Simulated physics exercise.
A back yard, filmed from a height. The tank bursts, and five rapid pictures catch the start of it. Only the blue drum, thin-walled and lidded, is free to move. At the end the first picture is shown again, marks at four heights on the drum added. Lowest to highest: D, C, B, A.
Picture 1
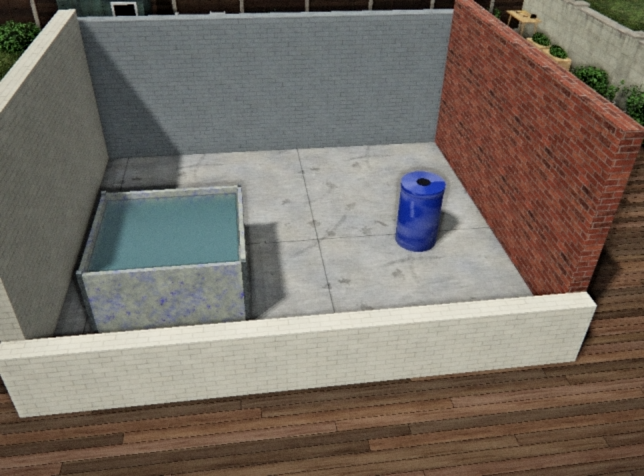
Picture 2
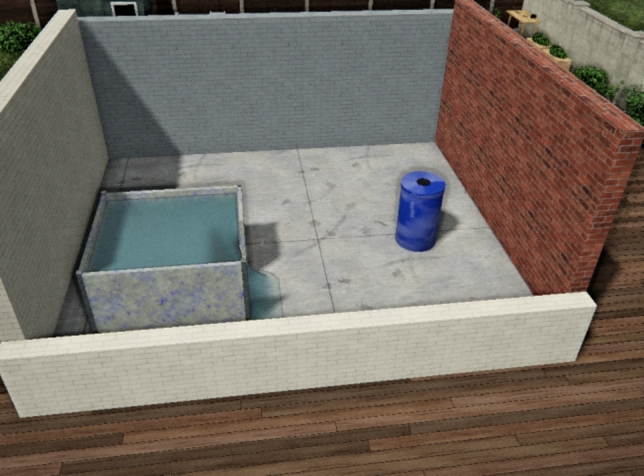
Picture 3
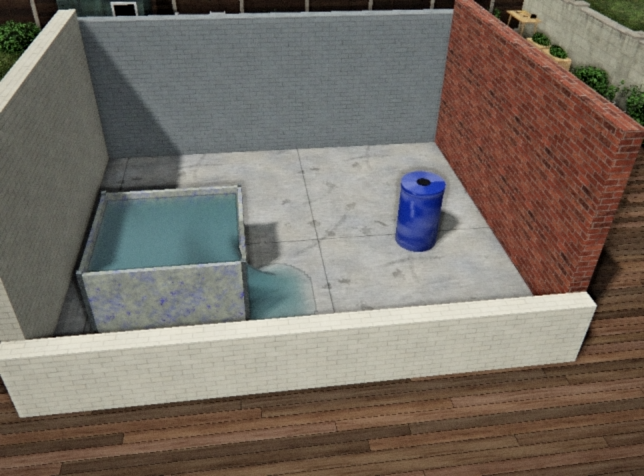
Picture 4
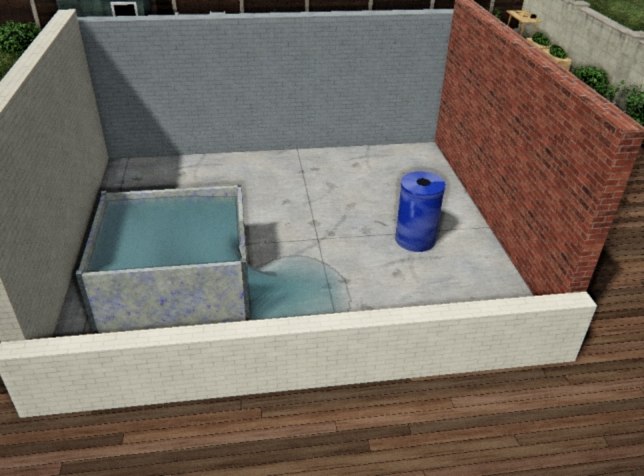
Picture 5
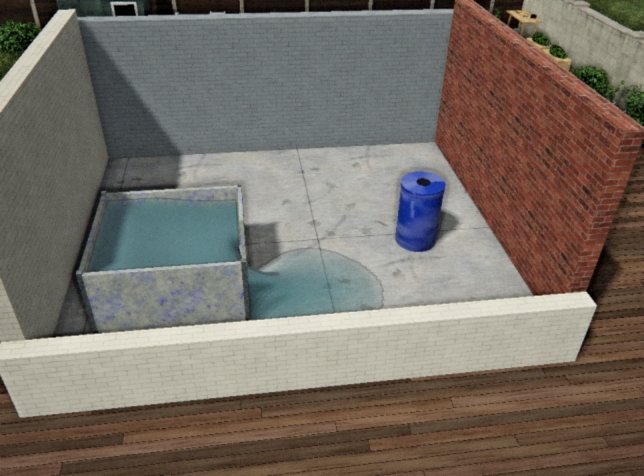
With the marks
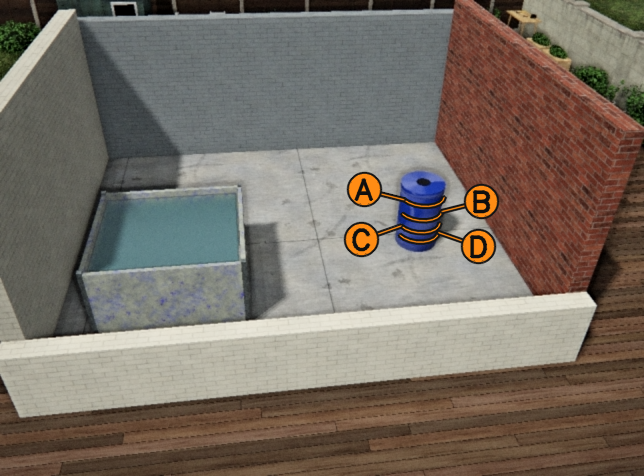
To begin with, a stone-sided tank full of water sits at the left of a walled yard, with a blue drum standing to the right on dry paving. Water then emerges at the tank's right side and spreads rightward across the ground in a widening puddle, while the drum stays still.
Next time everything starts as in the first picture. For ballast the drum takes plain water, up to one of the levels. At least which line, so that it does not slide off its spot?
Mark C just does it.
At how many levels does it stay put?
Three.
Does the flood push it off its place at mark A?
No.
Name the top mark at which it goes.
It is D.
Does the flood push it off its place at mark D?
Yes, it does.
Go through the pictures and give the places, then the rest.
The first picture shows lid of the blue drum at (423, 182); tank full, its middle at (169, 231).
In the second picture, 2 % of the ground under water, its edge towards the drum at (270, 282).
In the third picture, 4 % of the ground under water, its edge towards the drum at (305, 281).
In the fourth picture, 6 % of the ground under water, its edge towards the drum at (333, 275).
The fifth picture shows lid of the blue drum at (423, 182); 10 % of the ground under water, its edge towards the drum at (354, 265).
In orange, A at (428, 206); B at (426, 220); C at (424, 232); D at (423, 242); from the bottom up D, C, B, A.
Choosing A, it does not move.
Choosing B, it does not move.
Choosing C, it does not move.
Choosing D, it is pushed about twice its own width away.
